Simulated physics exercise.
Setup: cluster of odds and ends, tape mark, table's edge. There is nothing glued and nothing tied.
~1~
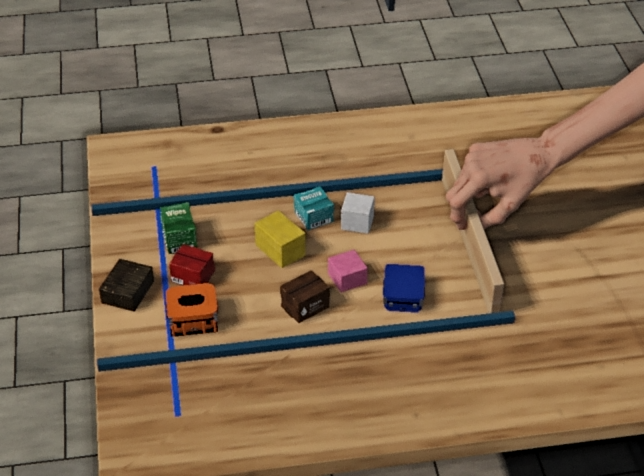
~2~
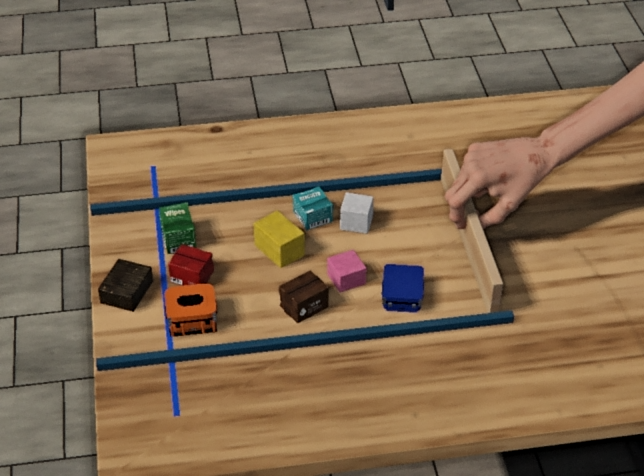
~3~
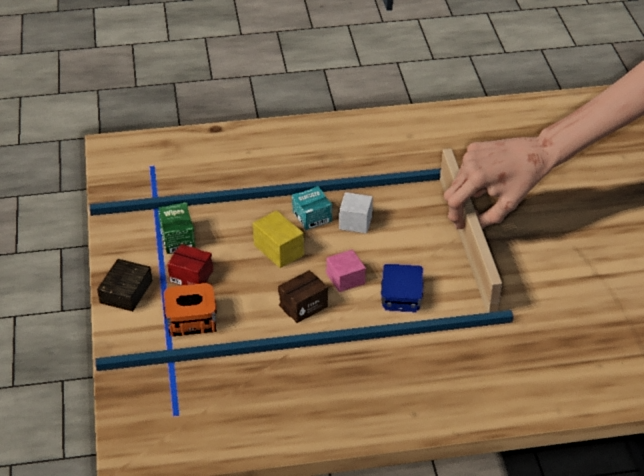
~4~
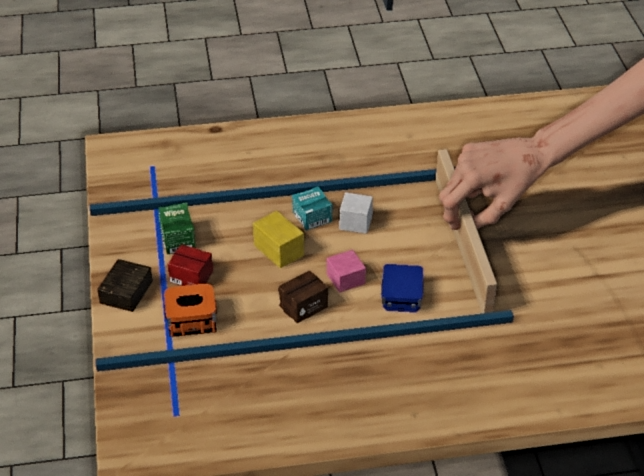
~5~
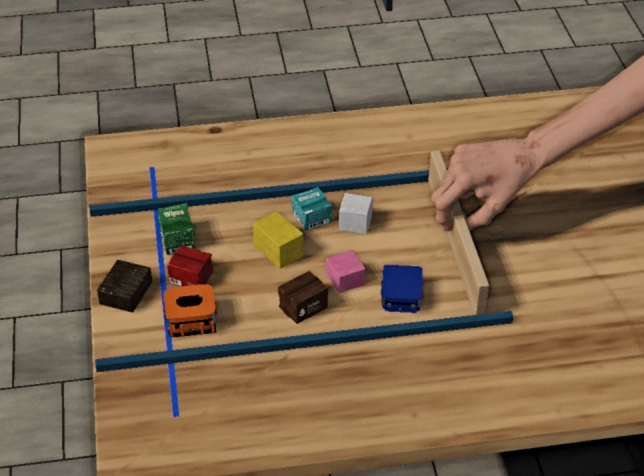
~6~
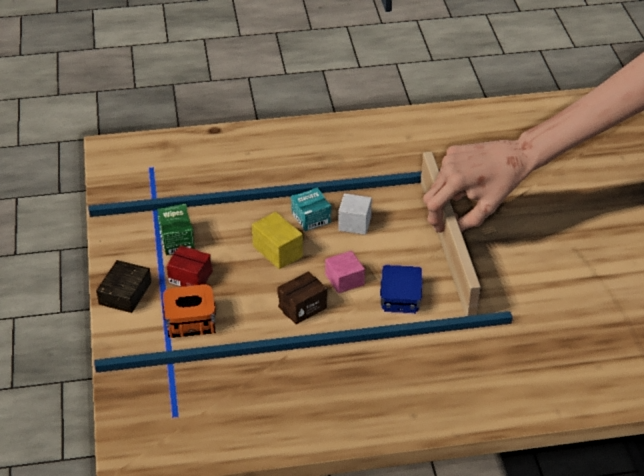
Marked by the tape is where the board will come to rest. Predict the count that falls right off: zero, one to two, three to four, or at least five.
The count is one to two.
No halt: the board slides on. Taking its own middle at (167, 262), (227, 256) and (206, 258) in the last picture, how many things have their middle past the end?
2; 0; 0.
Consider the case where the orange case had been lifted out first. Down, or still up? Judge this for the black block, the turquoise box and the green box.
Black block: Over the edge. Turquoise box: Still there. Green box: Still there.
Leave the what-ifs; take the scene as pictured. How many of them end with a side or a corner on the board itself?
My count gives 5.
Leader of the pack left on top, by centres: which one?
Foremost: The brown box.
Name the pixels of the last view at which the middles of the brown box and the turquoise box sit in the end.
First: About (104, 314); second: About (140, 213).
Early on, none off yet; black block at rest near (124, 286); green box at rest near (176, 230); orange case at rest near (190, 311).
A while later, none off yet; black block moving near (117, 286); green box travelled a little near (154, 229); orange case travelled well along near (107, 323).
Finally, the number that fall off is one or two; lost, orange case and black block.
